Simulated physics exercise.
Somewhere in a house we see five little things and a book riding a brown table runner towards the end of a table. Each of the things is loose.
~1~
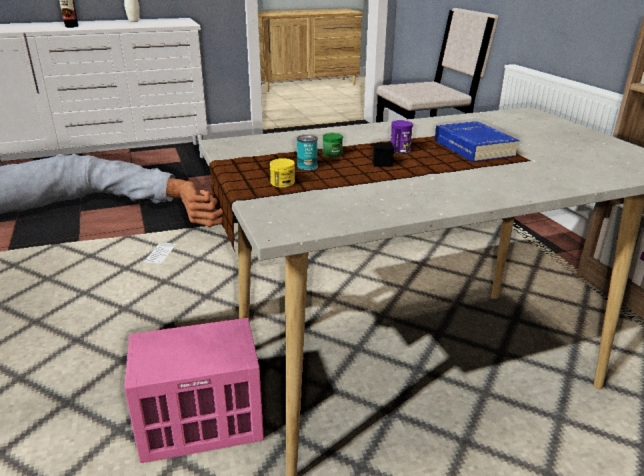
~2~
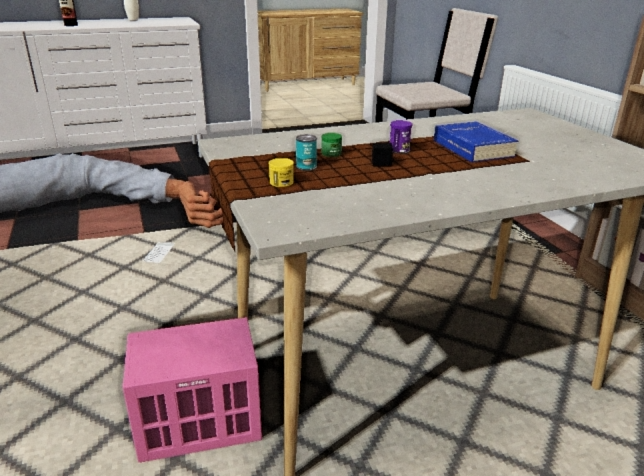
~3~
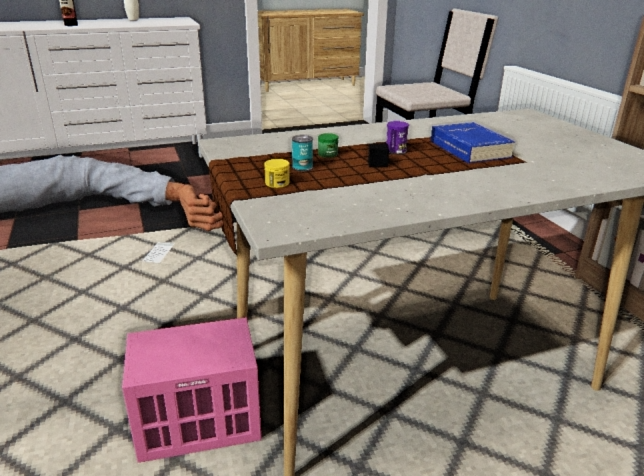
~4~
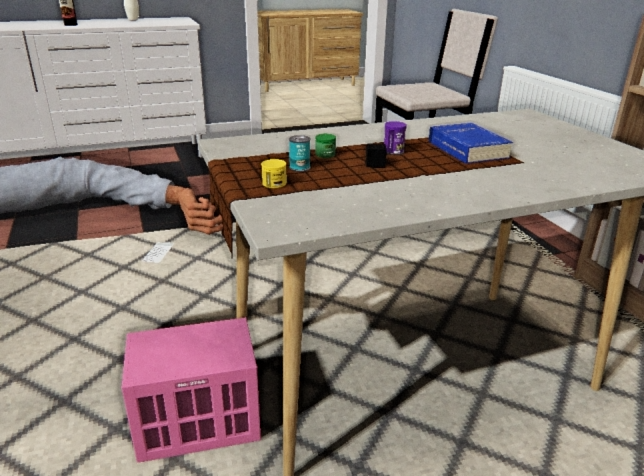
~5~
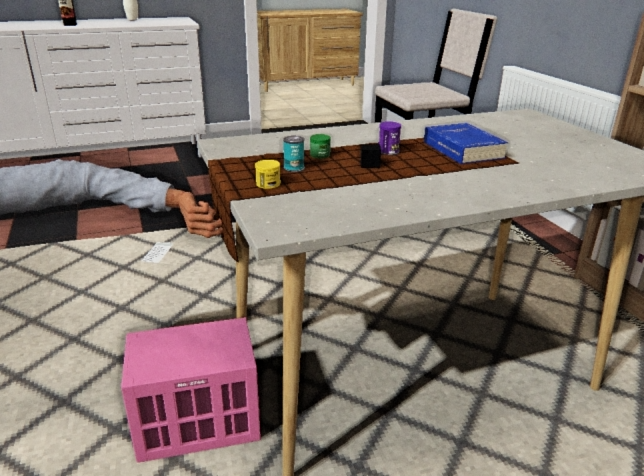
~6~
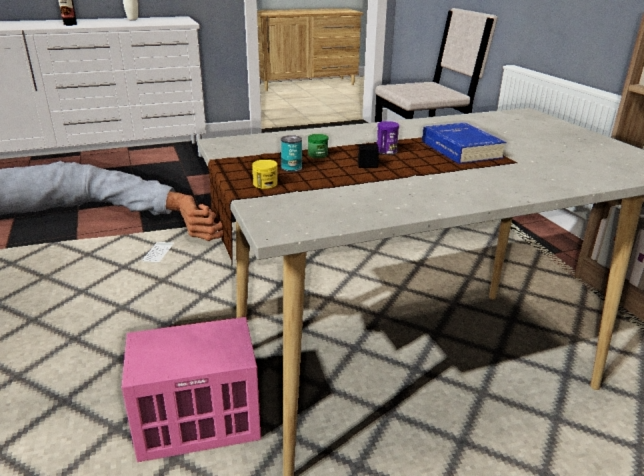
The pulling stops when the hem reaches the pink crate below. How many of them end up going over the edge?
Count: Three.
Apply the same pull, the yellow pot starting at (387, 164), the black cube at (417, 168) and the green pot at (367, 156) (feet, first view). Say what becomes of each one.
Outcome: The yellow pot is still in place, the black cube is still in place, the green pot is still in place.
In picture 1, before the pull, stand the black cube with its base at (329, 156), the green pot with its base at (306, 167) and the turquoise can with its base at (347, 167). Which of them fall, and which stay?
In the end the black cube is no longer on top, the green pot is no longer on top, and the turquoise can is no longer on top.
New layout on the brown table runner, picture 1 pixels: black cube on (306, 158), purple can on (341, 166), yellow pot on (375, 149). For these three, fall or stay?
Note - black cube lost, purple can lost, yellow pot retained.
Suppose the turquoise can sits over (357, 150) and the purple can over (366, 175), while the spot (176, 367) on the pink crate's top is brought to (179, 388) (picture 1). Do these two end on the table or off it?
The turquoise can is carried off; the purple can is carried off.
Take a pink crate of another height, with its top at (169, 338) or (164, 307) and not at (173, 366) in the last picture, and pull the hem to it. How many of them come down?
The tally is 2 and 1.
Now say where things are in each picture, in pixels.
In the first frame, hem (235, 253); yellow pot (282, 163); turquoise can (307, 138); green pot (333, 136); black cube (384, 145); purple can (402, 123); top of the crate (175, 367).
In the second frame, hem (236, 252); yellow pot (281, 162).
In the third frame, hem (237, 256); turquoise can (303, 138).
In the fourth frame, hem (232, 259); green pot (326, 137); top of the crate (173, 366).
In the fifth frame, hem (239, 263); black cube (371, 146).
In the sixth frame, hem (232, 266); yellow pot (265, 164); turquoise can (291, 139); green pot (318, 137); black cube (369, 146); purple can (389, 124).
Soon after, hem near (226, 317); yellow pot and turquoise can gone.
Then, hem on the crate; yellow pot, turquoise can and green pot gone.
At rest, hem on the crate; yellow pot, turquoise can and green pot gone. The count of fallen things is three.
